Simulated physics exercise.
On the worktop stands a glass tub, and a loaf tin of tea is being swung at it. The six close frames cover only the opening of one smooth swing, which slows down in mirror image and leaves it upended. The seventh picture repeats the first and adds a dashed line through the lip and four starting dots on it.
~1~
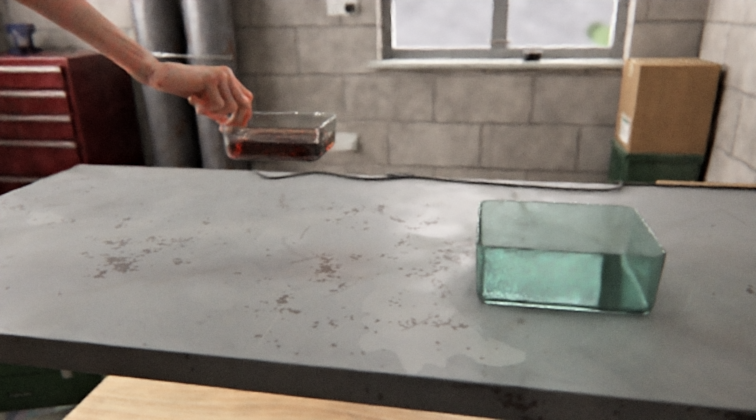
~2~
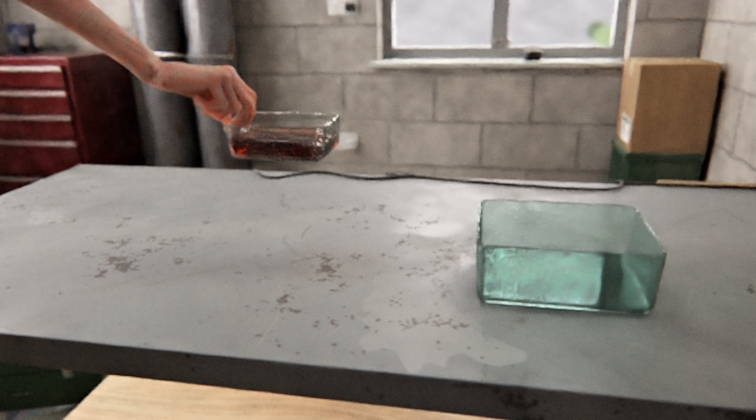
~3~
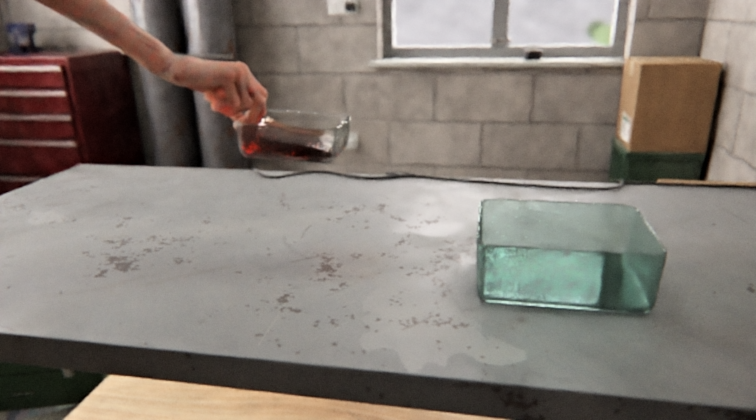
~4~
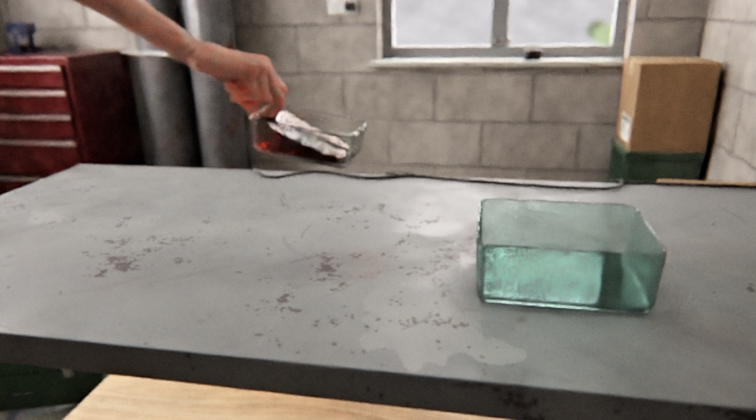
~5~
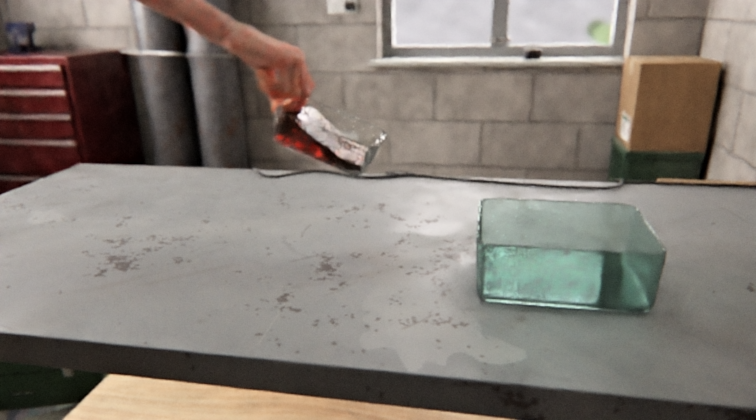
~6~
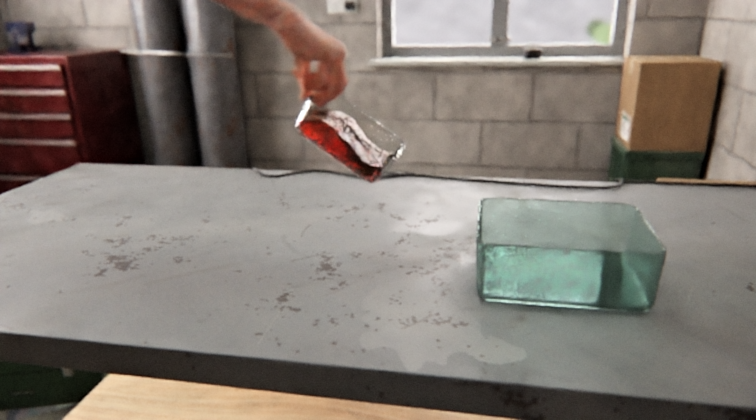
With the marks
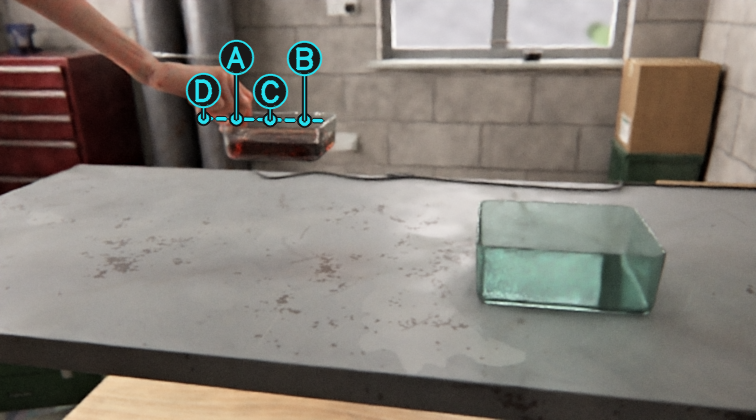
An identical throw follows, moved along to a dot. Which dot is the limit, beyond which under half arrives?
Use spot B.
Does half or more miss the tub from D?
Yes, it does.
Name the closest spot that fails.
That is spot C.
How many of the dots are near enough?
One.
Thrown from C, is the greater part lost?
Yes.
On the marked copy, A at (236, 119); B at (304, 120); C at (270, 119); D at (203, 118).
With A, about 0 % lands in the tub, 96 % falls short and 4 % goes beside or beyond.
With B, about 73 % lands in the tub, 18 % falls short and 9 % goes beside or beyond.
With C, about 21 % lands in the tub, 73 % falls short and 6 % goes beside or beyond.
With D, about 0 % lands in the tub, 100 % falls short.
